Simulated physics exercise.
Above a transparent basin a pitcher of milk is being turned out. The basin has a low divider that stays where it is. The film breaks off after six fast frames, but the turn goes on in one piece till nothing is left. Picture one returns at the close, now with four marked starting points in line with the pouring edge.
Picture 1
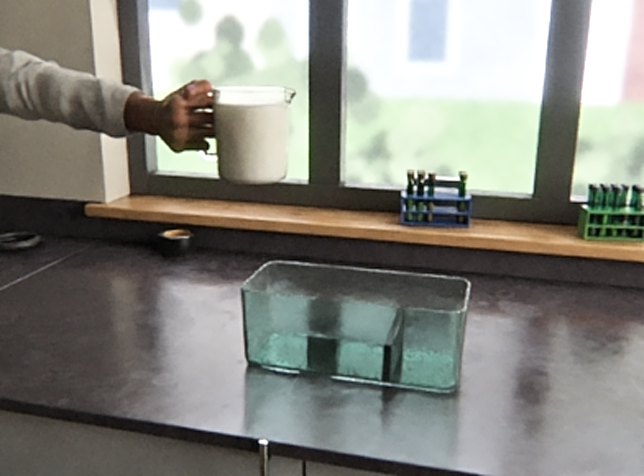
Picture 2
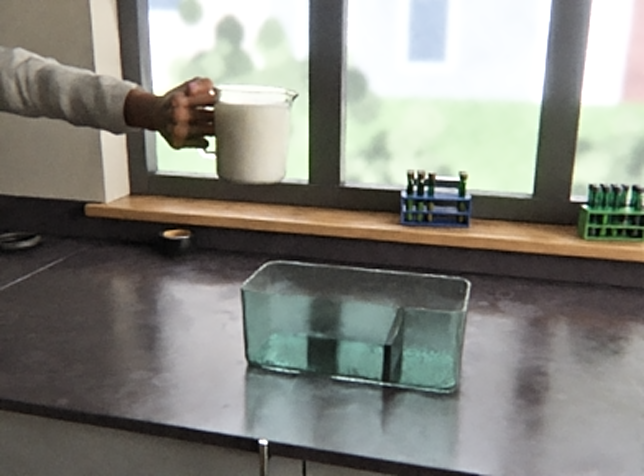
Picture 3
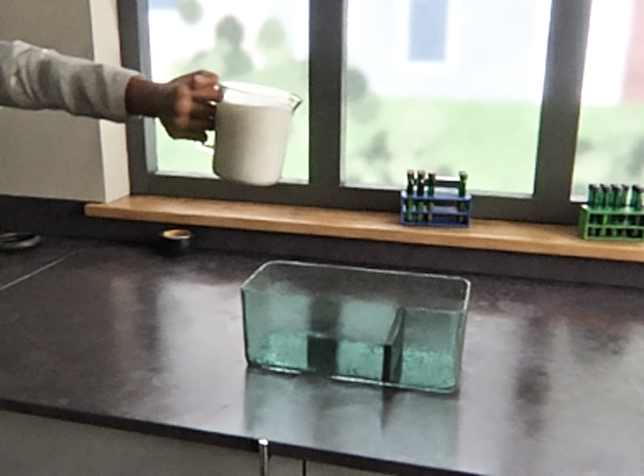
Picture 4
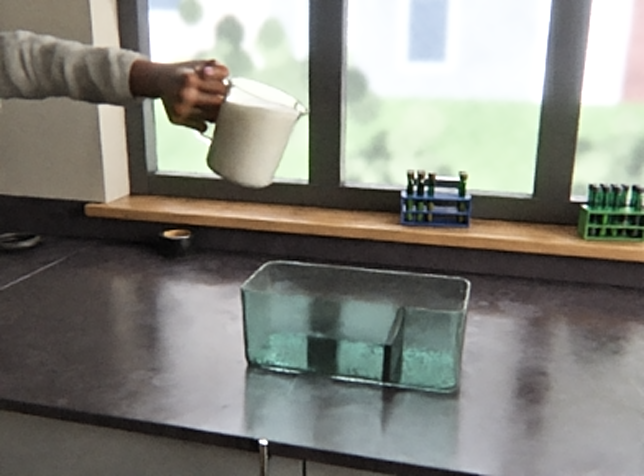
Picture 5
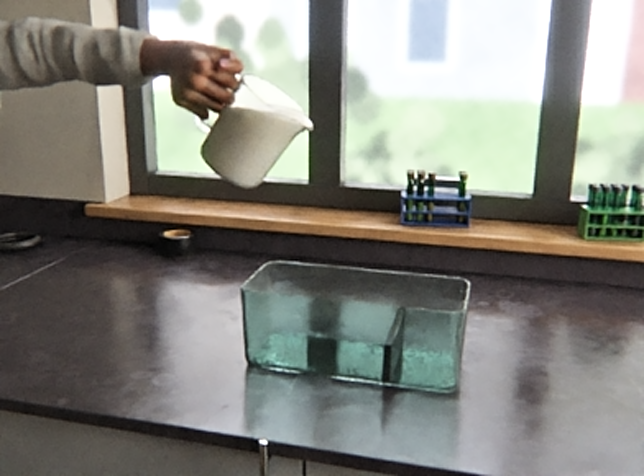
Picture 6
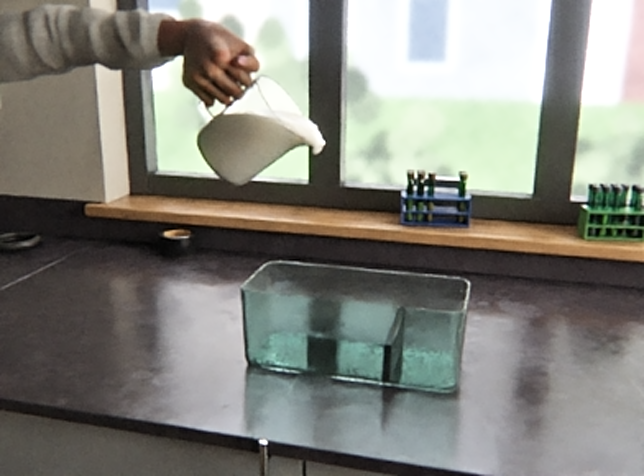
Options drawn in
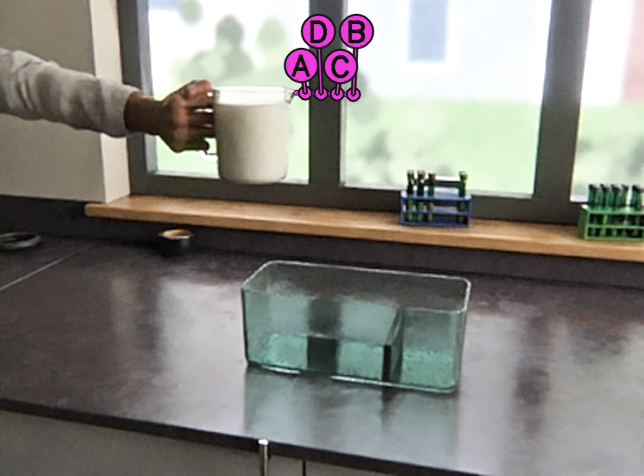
At first, a hand at the left holds a clear pitcher of milk upright above a transparent, greenish basin on a dark counter by a window. The hand rises a little and tilts the pitcher steadily to the right, until milk just passes over its lip.
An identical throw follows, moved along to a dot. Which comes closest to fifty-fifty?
C beats the others.
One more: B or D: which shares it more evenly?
Here it is spot B.
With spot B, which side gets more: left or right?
The right one.
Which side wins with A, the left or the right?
More ends on the left.
In magenta, A at (305, 93); B at (353, 94); C at (337, 93); D at (321, 93).
Choosing A, about 87 % ends left of the wall and 3 % right of it; 10 % is lost outside.
Choosing B, about 21 % ends left of the wall and 72 % right of it; 7 % is lost outside.
Choosing C, about 54 % ends left of the wall and 42 % right of it; 4 % is lost outside.
Choosing D, about 81 % ends left of the wall and 9 % right of it; 10 % is lost outside.
